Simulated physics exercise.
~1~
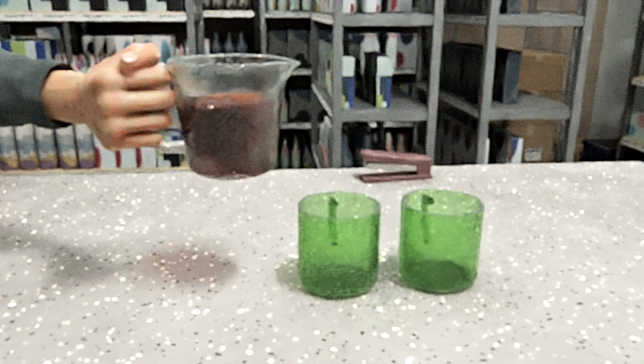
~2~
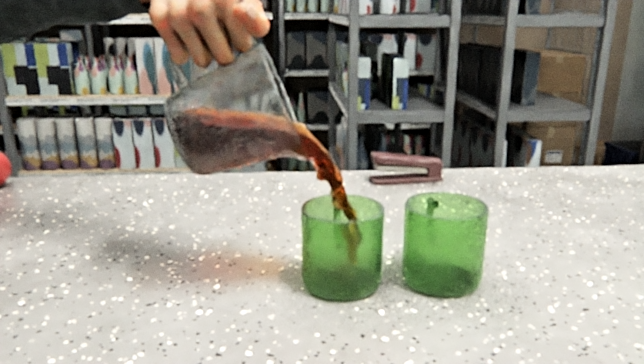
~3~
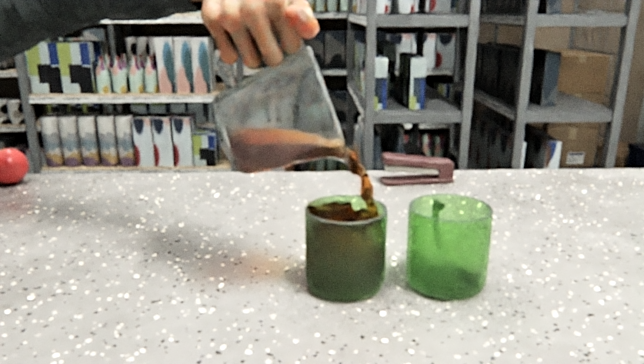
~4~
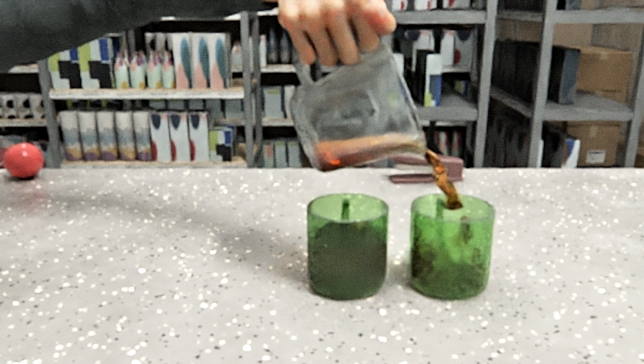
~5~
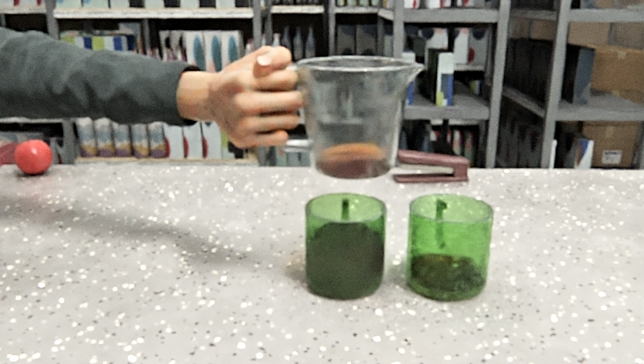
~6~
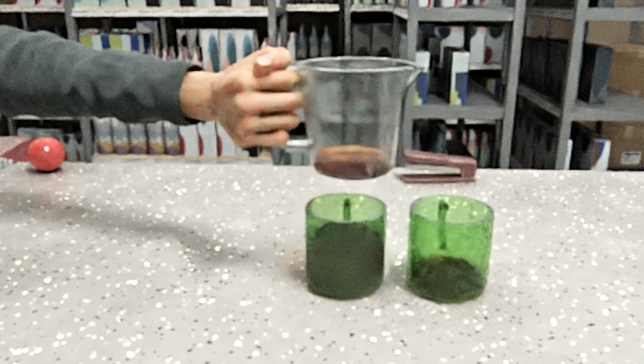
A hand pours dark tea from a jug, filling the left green mug more than the right.
